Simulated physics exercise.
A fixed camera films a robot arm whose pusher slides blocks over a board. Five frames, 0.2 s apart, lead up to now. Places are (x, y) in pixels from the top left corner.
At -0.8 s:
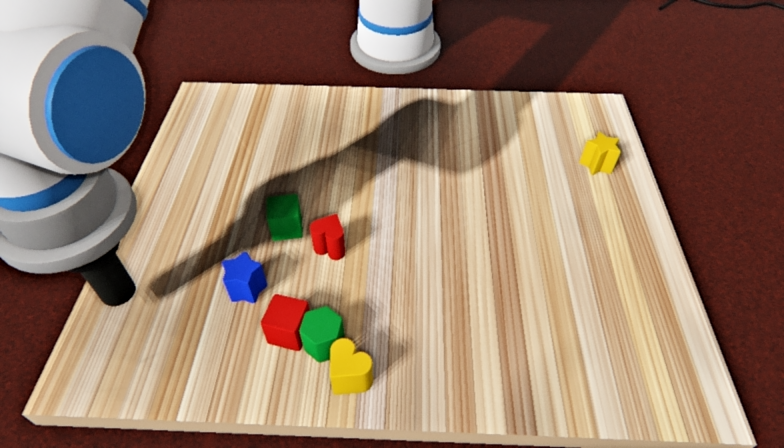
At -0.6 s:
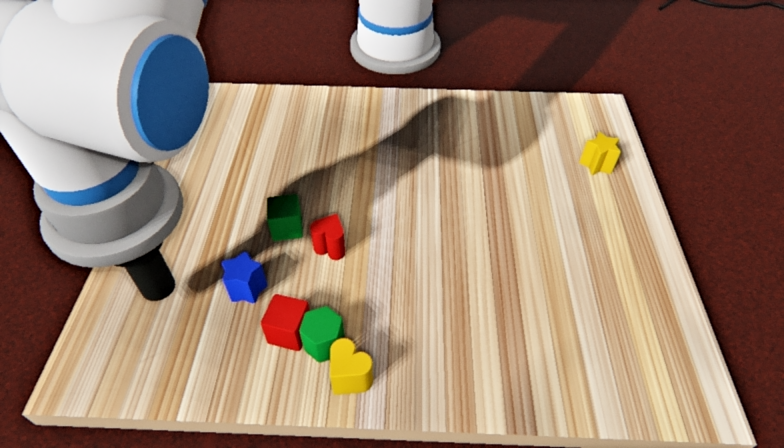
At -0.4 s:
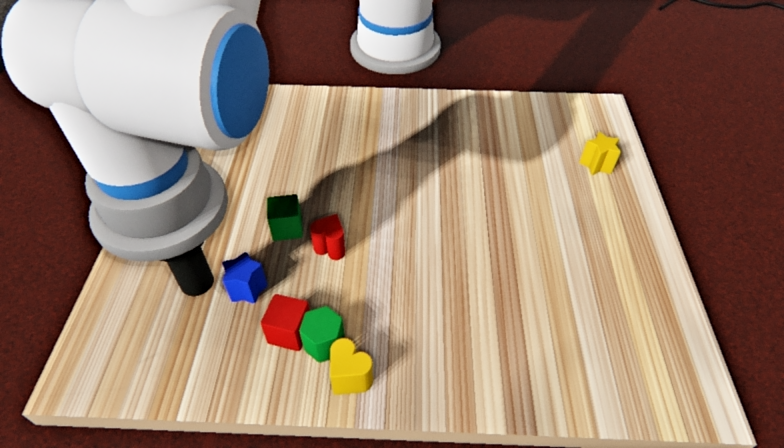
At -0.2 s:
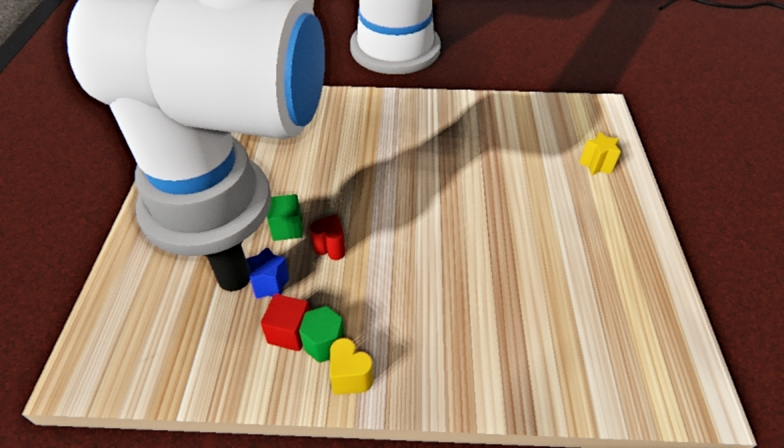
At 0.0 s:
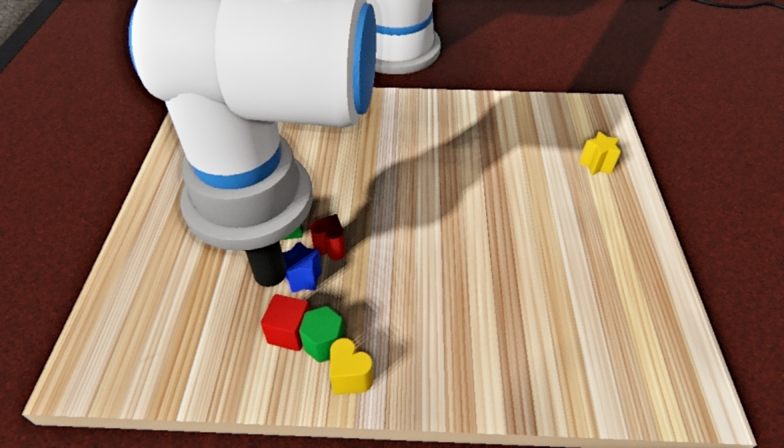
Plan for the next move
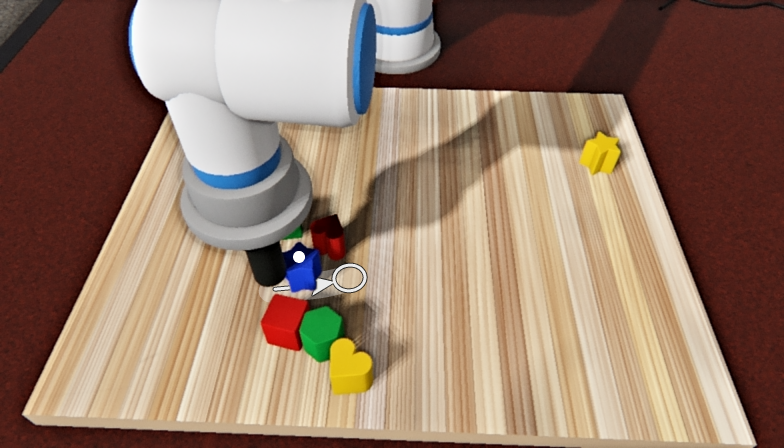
A robot arm moves right across a wooden board and pushes the blue star-shaped block rightward.
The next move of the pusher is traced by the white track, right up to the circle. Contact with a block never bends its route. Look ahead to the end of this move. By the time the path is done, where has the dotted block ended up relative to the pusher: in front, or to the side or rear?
The pusher keeps it before itself.
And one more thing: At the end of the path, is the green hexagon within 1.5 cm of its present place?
Final answer: Yes.
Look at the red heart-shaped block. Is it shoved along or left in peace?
At the end of the path, it will have moved.
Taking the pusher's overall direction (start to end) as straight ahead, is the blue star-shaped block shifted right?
That would be a no.
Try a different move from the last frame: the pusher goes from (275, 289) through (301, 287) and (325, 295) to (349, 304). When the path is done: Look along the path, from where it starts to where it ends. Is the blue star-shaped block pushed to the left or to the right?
Taking start-to-end as forward, the block's sideways shift goes to the left.
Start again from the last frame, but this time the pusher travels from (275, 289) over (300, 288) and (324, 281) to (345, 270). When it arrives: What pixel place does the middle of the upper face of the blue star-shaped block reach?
I'd expect the centre of its top face to be at (367, 234).
Drawn move, from (275, 289) through (313, 286) to (350, 278); the dot is on the blue star-shaped block.
On the path given first. Halfway along, pusher at (311, 270); blue star-shaped block at (335, 248), turned 15° anticlockwise; red heart-shaped block at (331, 225), turned 15° anticlockwise.
At the end, pusher at (348, 262); red square still; blue star-shaped block at (365, 236), turned 30° anticlockwise; green hexagon still; red heart-shaped block at (344, 221), turned 80° anticlockwise.
